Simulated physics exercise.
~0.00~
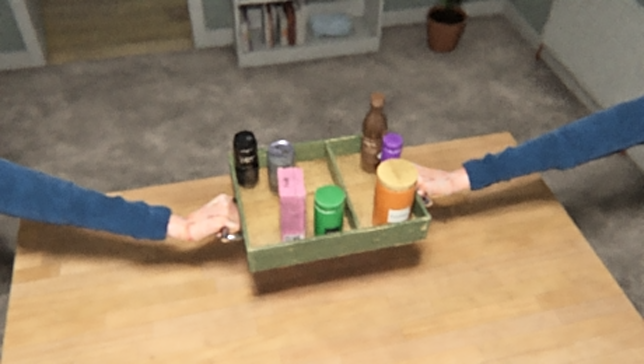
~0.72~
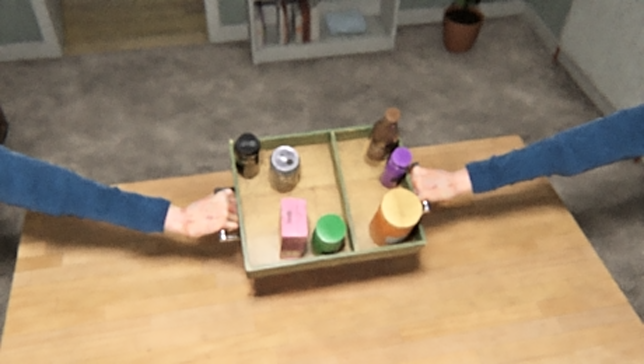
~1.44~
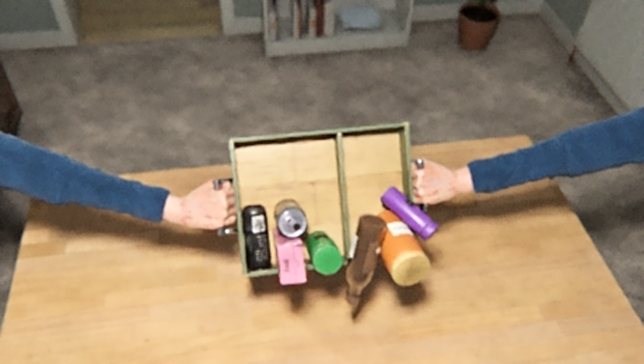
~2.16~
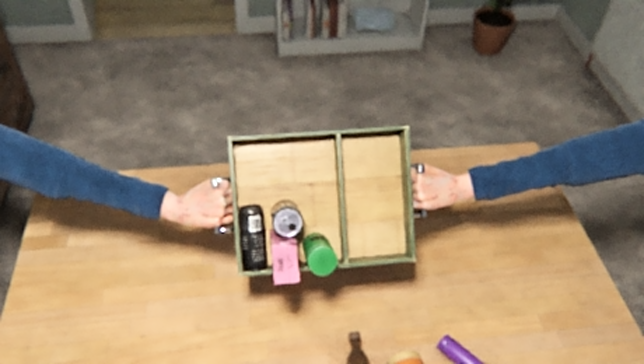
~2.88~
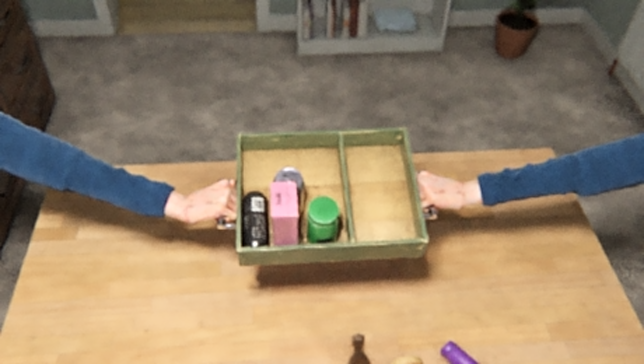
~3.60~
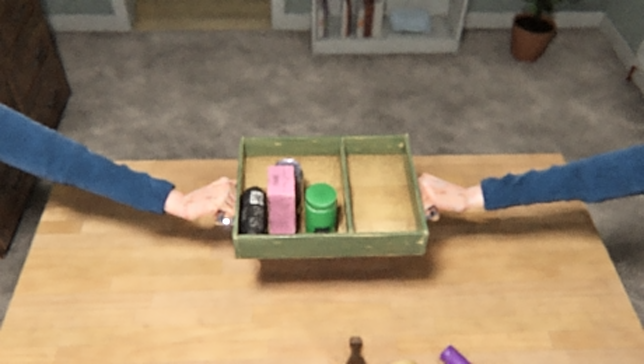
Green divided crate held by two hands tipping steeply forward, spilling orange jar, purple shaker and brown bottle, then levelling with four items inside.
